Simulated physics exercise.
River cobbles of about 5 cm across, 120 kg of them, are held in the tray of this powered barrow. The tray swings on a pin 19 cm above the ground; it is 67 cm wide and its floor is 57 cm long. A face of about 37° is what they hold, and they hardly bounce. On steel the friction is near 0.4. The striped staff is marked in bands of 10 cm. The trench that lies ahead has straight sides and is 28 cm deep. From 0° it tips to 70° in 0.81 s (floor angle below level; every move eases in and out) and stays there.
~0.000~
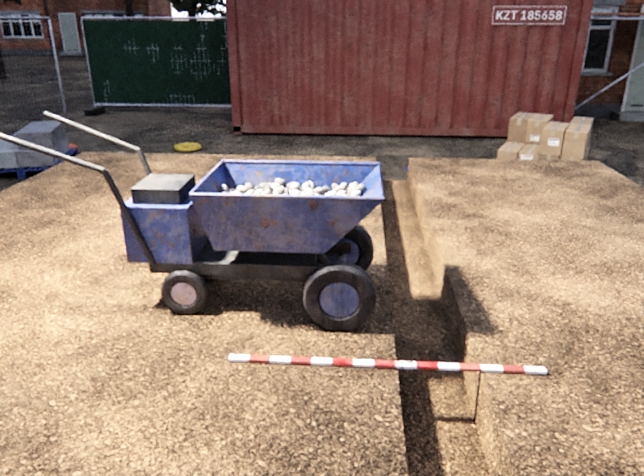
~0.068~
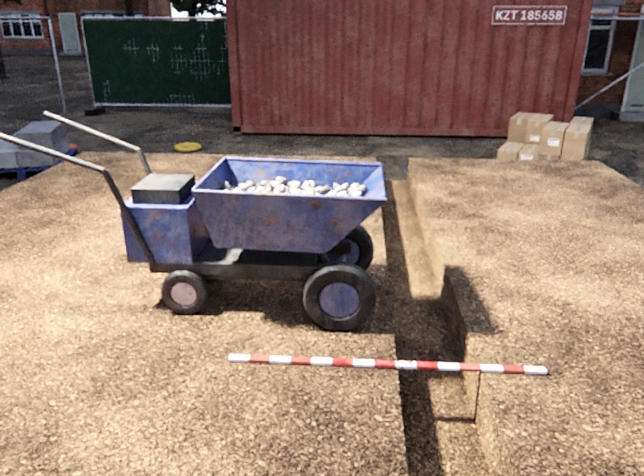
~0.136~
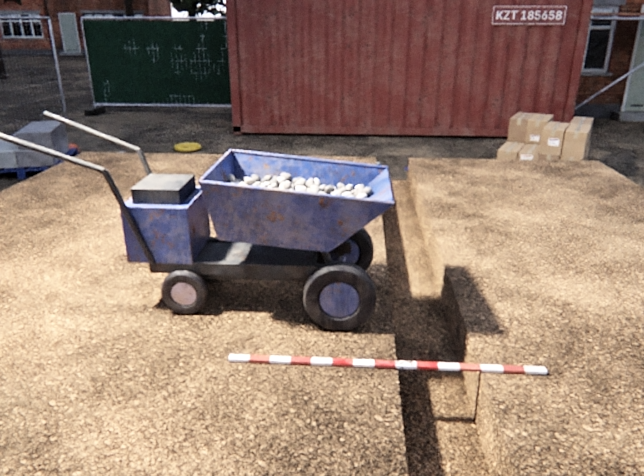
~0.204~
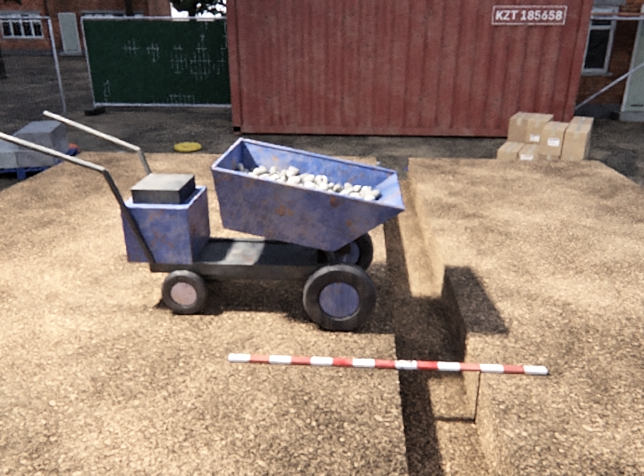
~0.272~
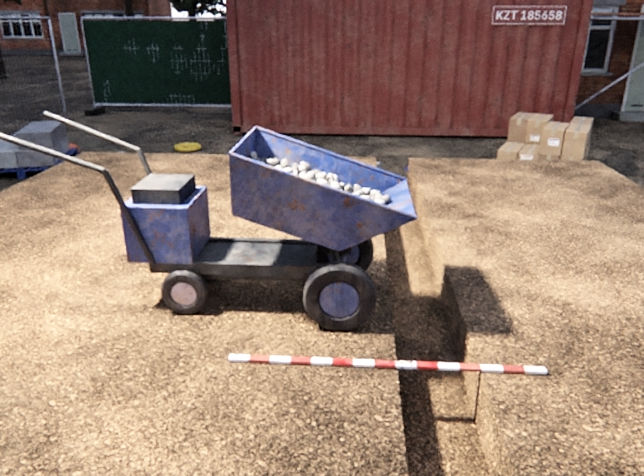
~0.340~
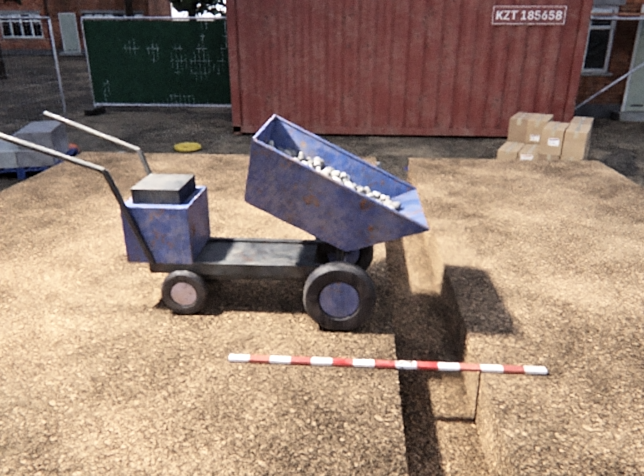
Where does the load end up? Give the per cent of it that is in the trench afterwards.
Some 24 per cent of it.
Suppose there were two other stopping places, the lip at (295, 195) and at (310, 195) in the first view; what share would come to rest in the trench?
I'd expect close to 100 per cent at the first and 95 per cent at the second.
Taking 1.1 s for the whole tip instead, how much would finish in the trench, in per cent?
With that change, it comes to around 30 per cent.
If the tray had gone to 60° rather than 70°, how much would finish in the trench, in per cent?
Some 35 in a hundred, I'd say.
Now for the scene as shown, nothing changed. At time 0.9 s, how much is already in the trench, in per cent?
I'd put it near 0 per cent.
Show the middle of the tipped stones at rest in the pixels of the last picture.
Around (499, 303).
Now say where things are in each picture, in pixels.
The tray is at 0°, its lip at (384, 199); the top of the load is at (325, 191), in the first picture.
Lip at (386, 200), floor tilted 1°, highest stones at (288, 190); the stones move at 0.3 m/s on average, in the second picture.
The tray is at 5°, its lip at (394, 203); the top of the load is at (257, 184); the stones move at 0.6 m/s on average, in the third picture.
The tray is at 11°, its lip at (404, 209); the top of the load is at (255, 175); the stones move at 0.9 m/s on average, in the fourth picture.
Lip at (417, 218), floor tilted 18°, highest stones at (258, 164); the stones move at 1.0 m/s on average, in the fifth picture.
The tray is at 27°, its lip at (429, 230); the top of the load is at (273, 152); the stones move at 1.1 m/s on average, in the sixth picture.
After 0.6 s the floor is at 59°; 100 % in the tray; the foremost stones are at (431, 255).
After 0.9 s the floor is at 70°; 78 % in the tray, 2 % in the trench, 20 % past the trench; the foremost stones are at (508, 312).
After 1.3 s the floor is at 70°; 21 % in the tray, 6 % in the trench, 73 % past the trench; the foremost stones are at (622, 310).
After 3.2 s the floor is at 70°; 0 % in the tray, 24 % in the trench, 76 % past the trench; the foremost stones are past the picture's edge.
